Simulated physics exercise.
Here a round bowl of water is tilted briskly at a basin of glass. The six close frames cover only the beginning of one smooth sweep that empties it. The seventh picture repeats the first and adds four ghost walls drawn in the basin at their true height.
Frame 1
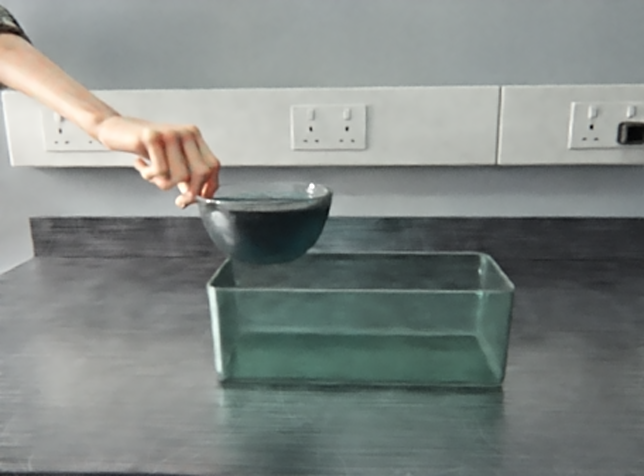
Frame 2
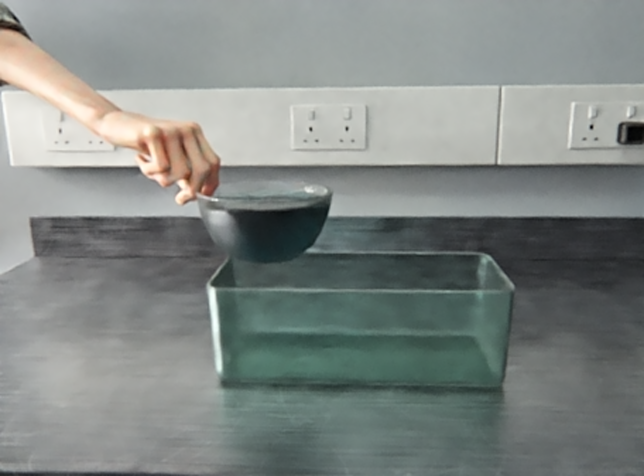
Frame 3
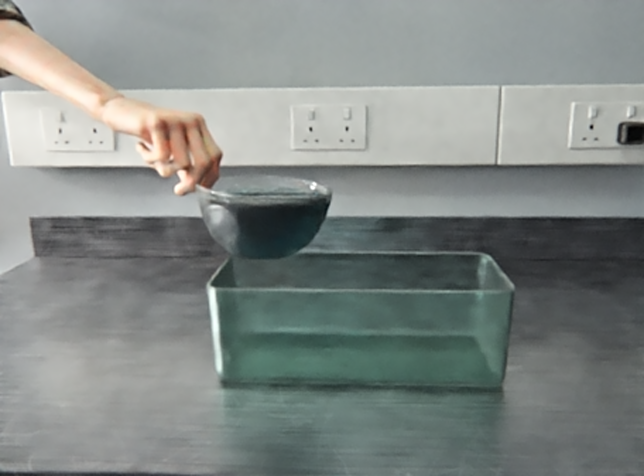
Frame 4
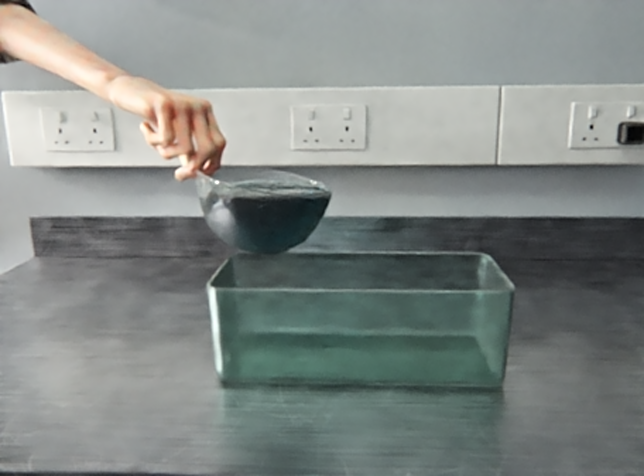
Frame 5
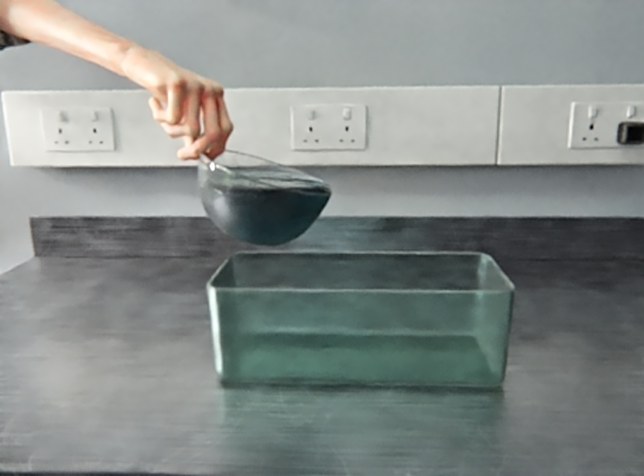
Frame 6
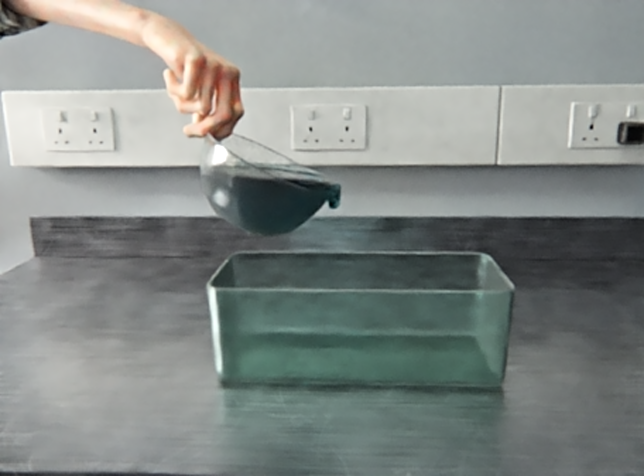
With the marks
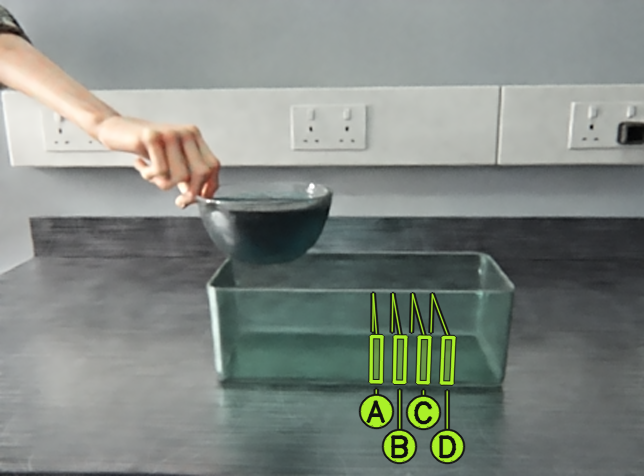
A round glass bowl of dark water, held by a hand from the left, tilted to the right above a glass basin, until a little water slipped over its lip.
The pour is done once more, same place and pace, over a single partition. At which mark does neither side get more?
It is C.
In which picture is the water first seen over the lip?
Picture 5.
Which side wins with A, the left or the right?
The right side.
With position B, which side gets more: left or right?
The right one.
On the marked copy, A at (376, 389); B at (399, 390); C at (423, 390); D at (447, 390).
If A is chosen, about 6 % ends left of the wall and 94 % right of it.
If B is chosen, about 16 % ends left of the wall and 83 % right of it.
If C is chosen, about 48 % ends left of the wall and 49 % right of it.
If D is chosen, about 83 % ends left of the wall and 13 % right of it; 4 % is lost outside.
